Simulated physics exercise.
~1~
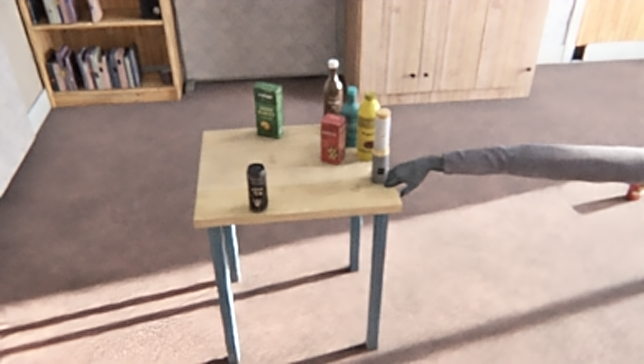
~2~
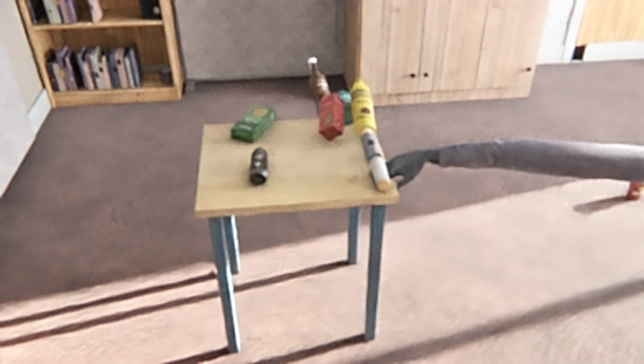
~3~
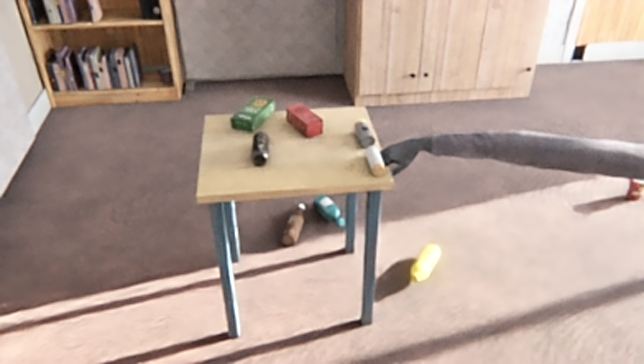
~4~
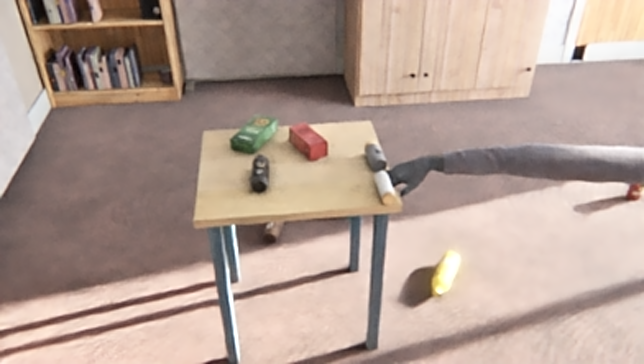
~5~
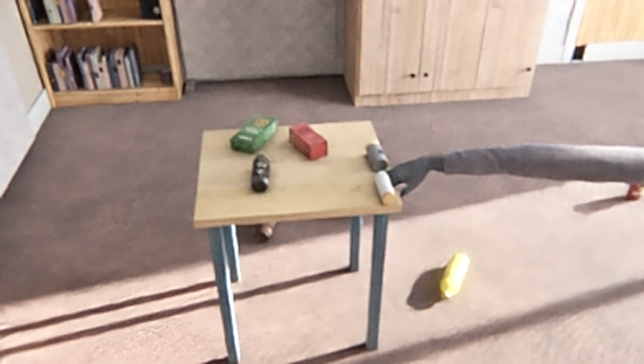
In a sunlit room with a bookshelf and cupboard, a grey arm jolted a small table back and forth, toppling everything on it; three bottles fell to the floor, while the black can, two cartons and two shakers ended up lying on top.
